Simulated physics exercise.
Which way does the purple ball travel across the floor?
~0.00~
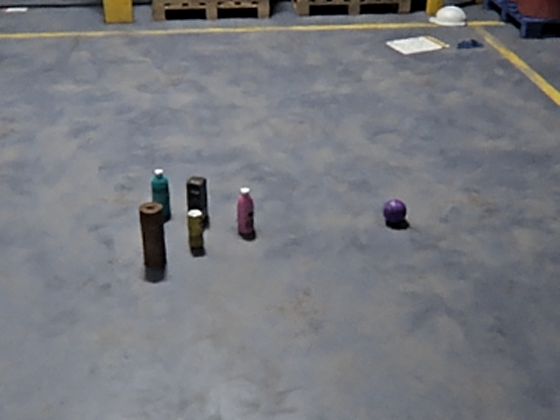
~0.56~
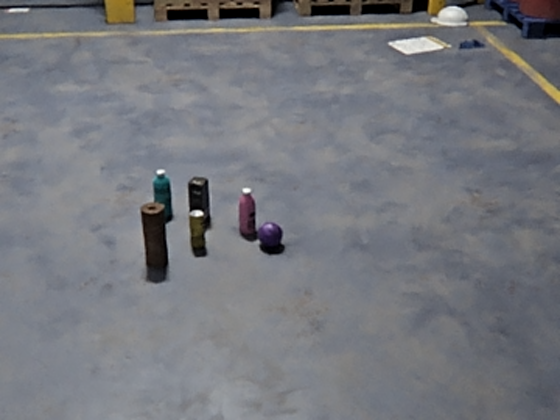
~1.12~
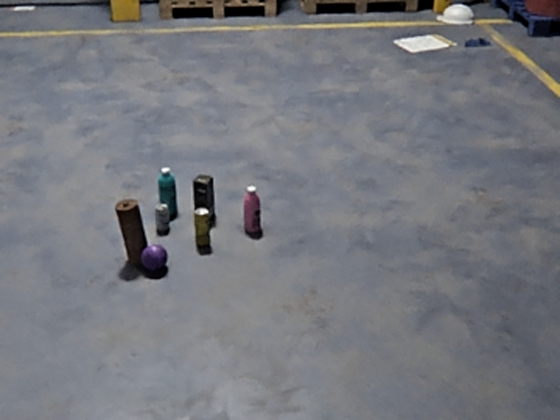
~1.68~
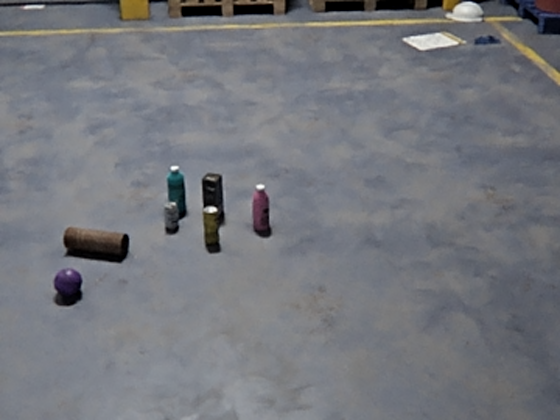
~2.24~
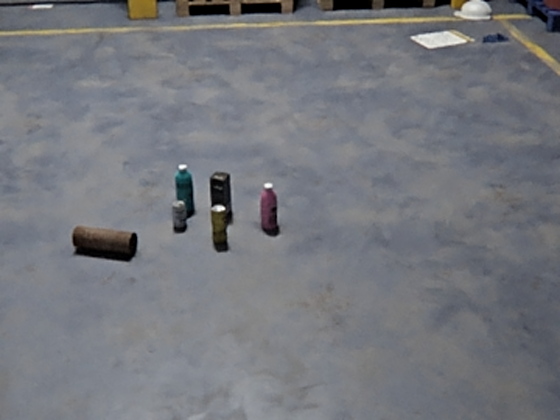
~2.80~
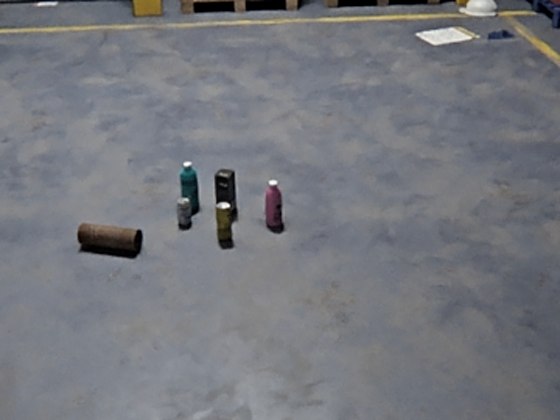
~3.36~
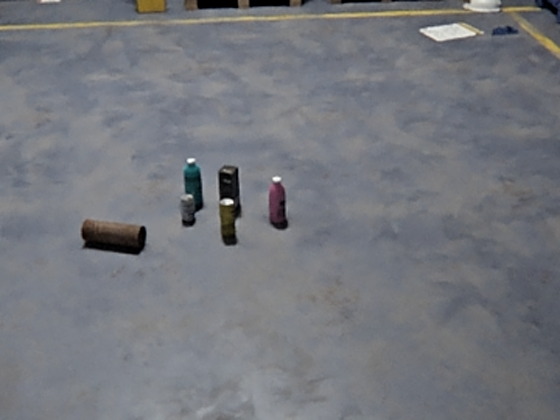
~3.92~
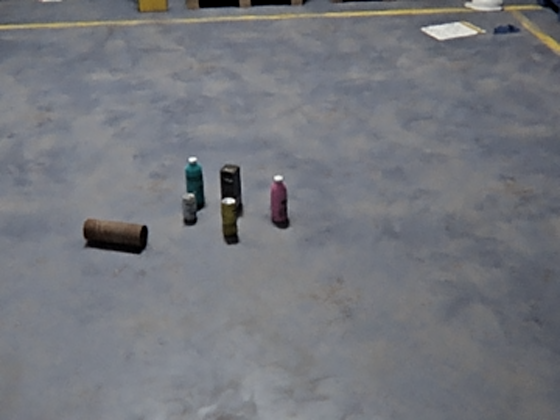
The purple ball rolls to the left, passing in front of the pink bottle and the yellow can before it reaches the brown roll and carries on out of view.
